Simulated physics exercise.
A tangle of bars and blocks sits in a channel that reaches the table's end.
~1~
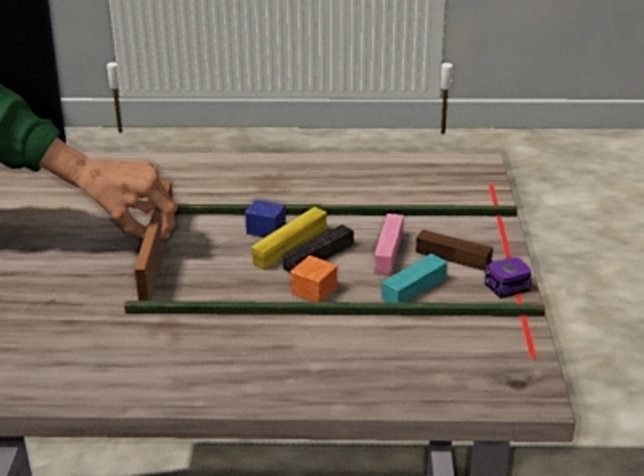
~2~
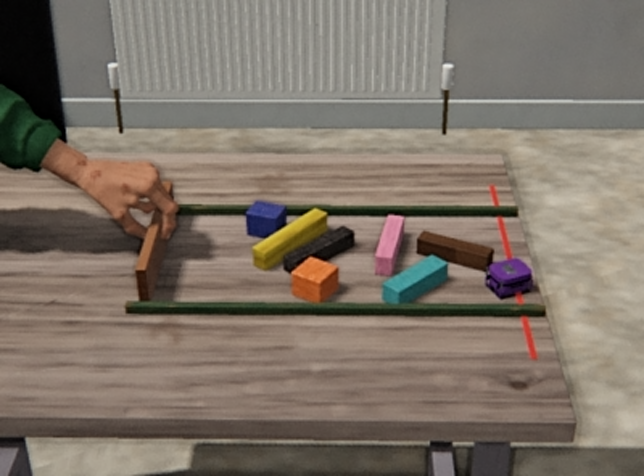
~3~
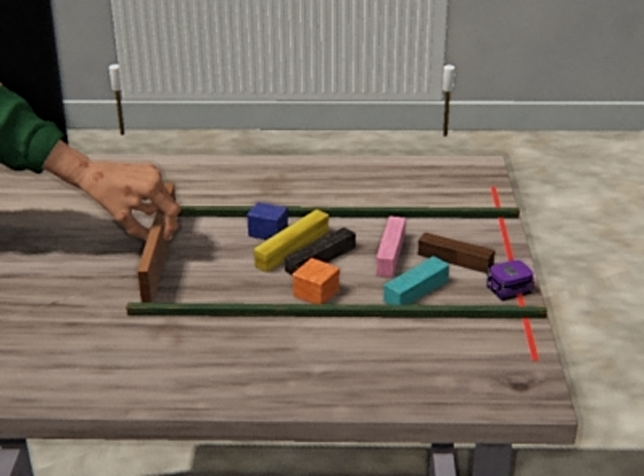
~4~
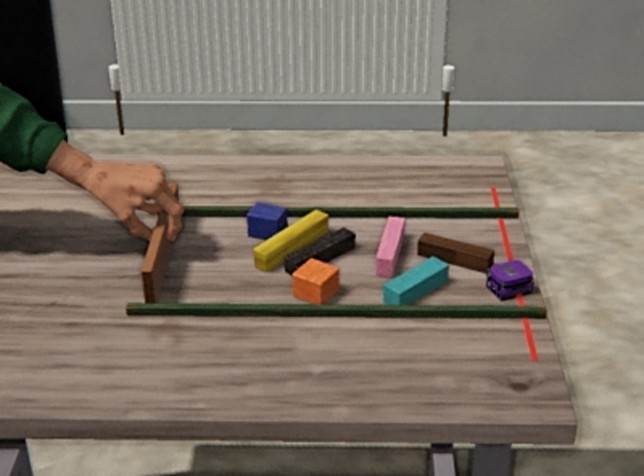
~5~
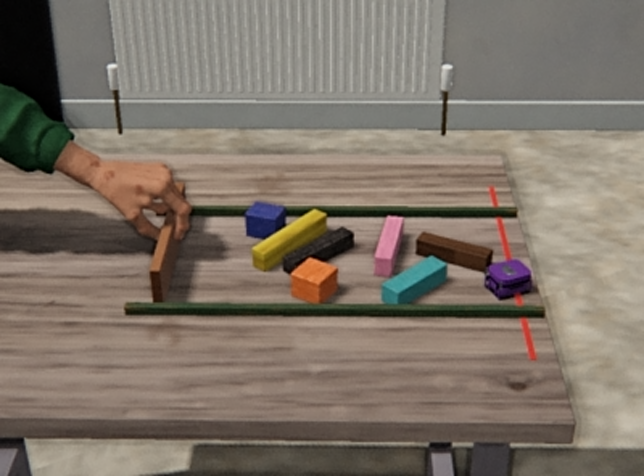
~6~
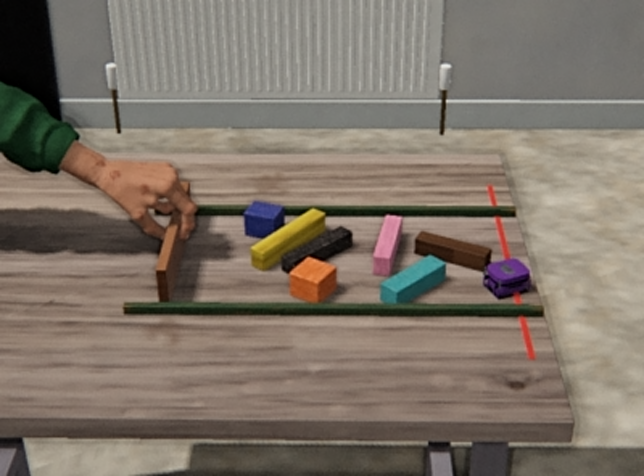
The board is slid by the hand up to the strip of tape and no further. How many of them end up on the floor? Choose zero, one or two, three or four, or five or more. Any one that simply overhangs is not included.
Five or more.
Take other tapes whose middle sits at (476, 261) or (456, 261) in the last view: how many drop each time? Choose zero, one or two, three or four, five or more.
Taking them in turn, three to four; just one or two.
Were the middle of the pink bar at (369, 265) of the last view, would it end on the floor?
In the end the pink bar slides off.
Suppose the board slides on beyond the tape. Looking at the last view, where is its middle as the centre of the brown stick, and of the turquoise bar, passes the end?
Approx. (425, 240) for the first, approx. (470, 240) for the second.
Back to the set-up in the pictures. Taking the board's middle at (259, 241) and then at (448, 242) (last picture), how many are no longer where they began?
Moved so far: 2, later 8.
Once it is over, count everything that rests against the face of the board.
2 of them.
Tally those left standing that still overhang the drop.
The total comes out at 2.
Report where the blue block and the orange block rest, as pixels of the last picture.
Blue block at about (517, 219), orange block at about (537, 291).
A little later, none off yet; purple case at rest near (507, 279); brown stick at rest near (453, 251); turquoise bar at rest near (414, 282).
Next, none off yet; purple case at rest near (509, 280); brown stick shifted a little near (481, 257); turquoise bar shifted a little near (433, 281).
Later still, none off yet; purple case tilted a little near (552, 289); brown stick tilted well over near (559, 303); turquoise bar shifted about its own width near (521, 281).
When it is over, the number that fall off is five or more; down, yellow stick, black bar, pink bar, turquoise bar, brown stick and purple case.
